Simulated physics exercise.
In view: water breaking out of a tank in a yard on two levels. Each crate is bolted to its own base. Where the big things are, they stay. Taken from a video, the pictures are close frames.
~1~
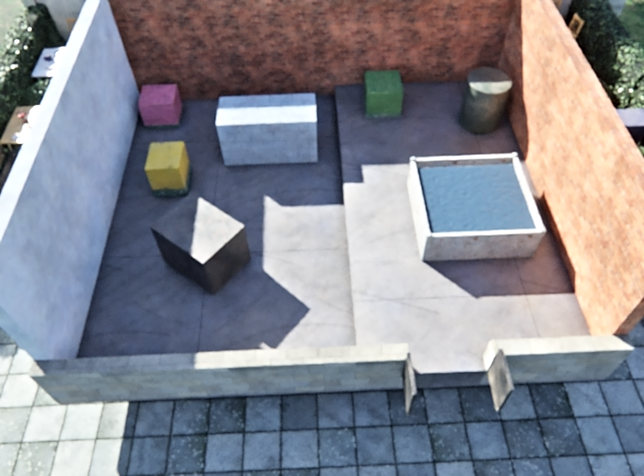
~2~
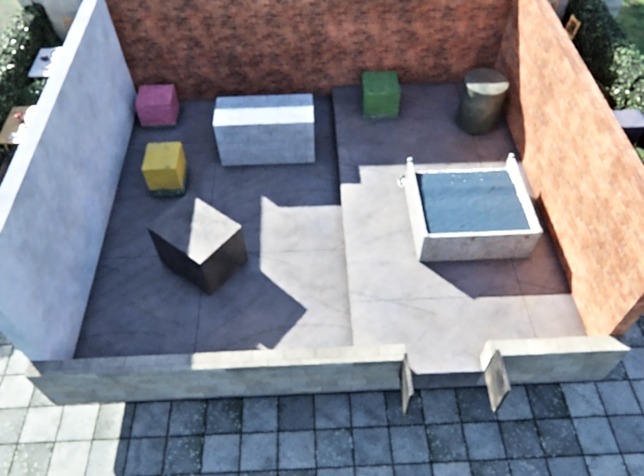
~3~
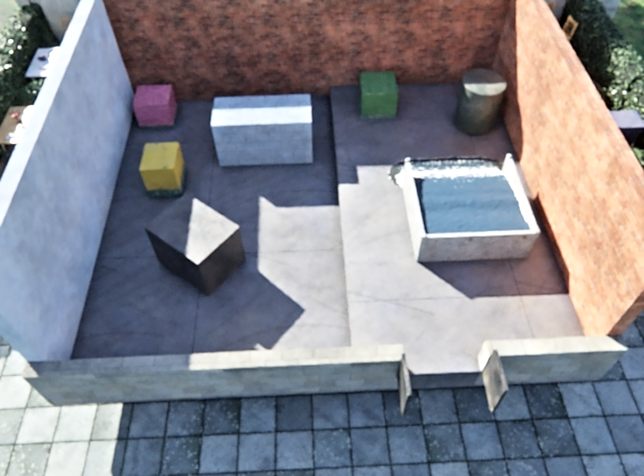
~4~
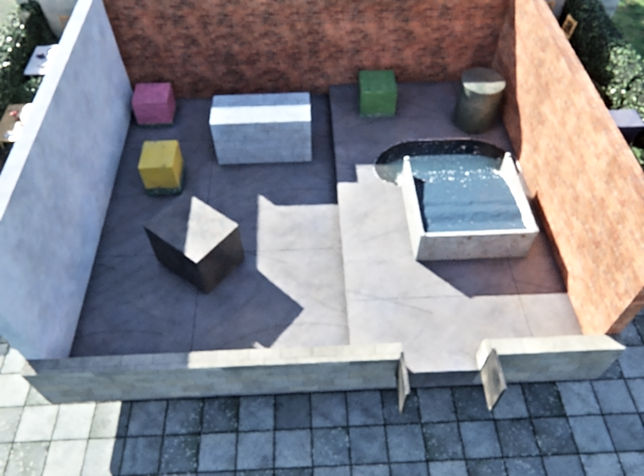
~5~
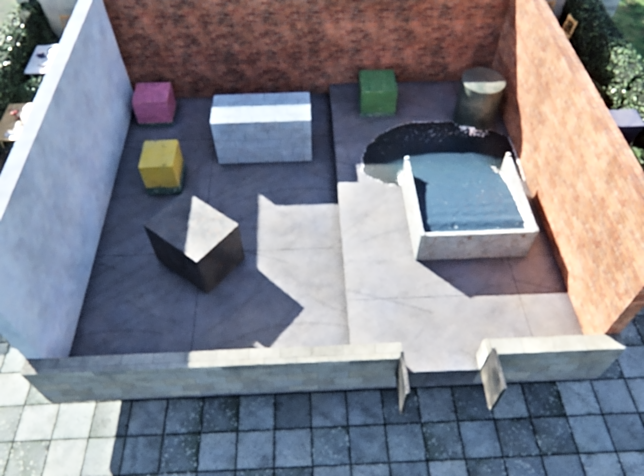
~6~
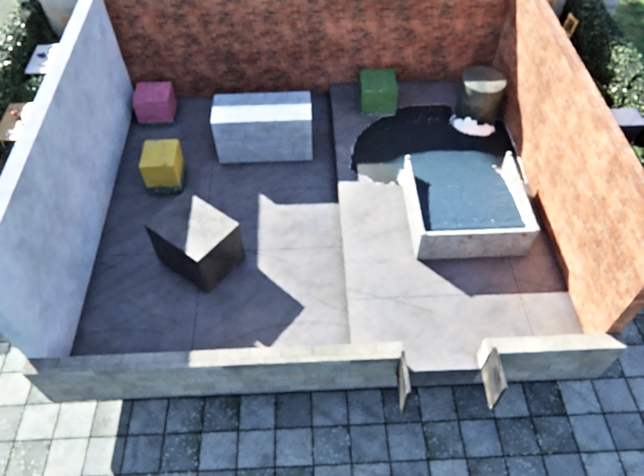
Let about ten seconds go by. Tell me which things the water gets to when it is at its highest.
One by one: The yellow crate will be missed by the water. The green crate will be caught by the water. The pink crate will be caught by the water.
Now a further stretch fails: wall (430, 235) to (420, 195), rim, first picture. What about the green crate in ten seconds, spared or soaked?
In my view the green one is never reached.
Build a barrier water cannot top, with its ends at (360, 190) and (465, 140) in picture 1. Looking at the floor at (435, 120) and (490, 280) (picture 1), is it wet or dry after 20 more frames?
In order, I'd call them inundated and bare.
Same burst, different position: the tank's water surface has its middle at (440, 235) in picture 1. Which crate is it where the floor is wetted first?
The crate marked green comes first.
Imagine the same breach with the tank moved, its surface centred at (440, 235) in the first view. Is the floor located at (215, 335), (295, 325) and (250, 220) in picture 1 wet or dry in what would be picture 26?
The first spot is not reached, the second not reached, and the third not reached.
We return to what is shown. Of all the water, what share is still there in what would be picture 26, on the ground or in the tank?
About 100 per cent.
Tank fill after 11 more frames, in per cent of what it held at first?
About 28 per cent.
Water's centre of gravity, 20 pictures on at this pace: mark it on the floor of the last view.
I'd put it at around (414, 134).
A moment on, water covers 20 % of the floor; the yellow crate not reached, the green crate water round its plinth, the pink crate not reached.
Next, water covers 25 % of the floor; the yellow crate not reached, the green crate water round its plinth, the pink crate not reached.
Then, water covers 35 % of the floor; the yellow crate not reached, the green crate water round its plinth, the pink crate water round its plinth.
Later, water covers 60 % of the floor; the yellow crate water round its plinth, the green crate water round its plinth, the pink crate water round its plinth.
In the end, water covers 90 % of the floor; the yellow crate stayed above the water, the green crate was topped, the pink crate was topped.
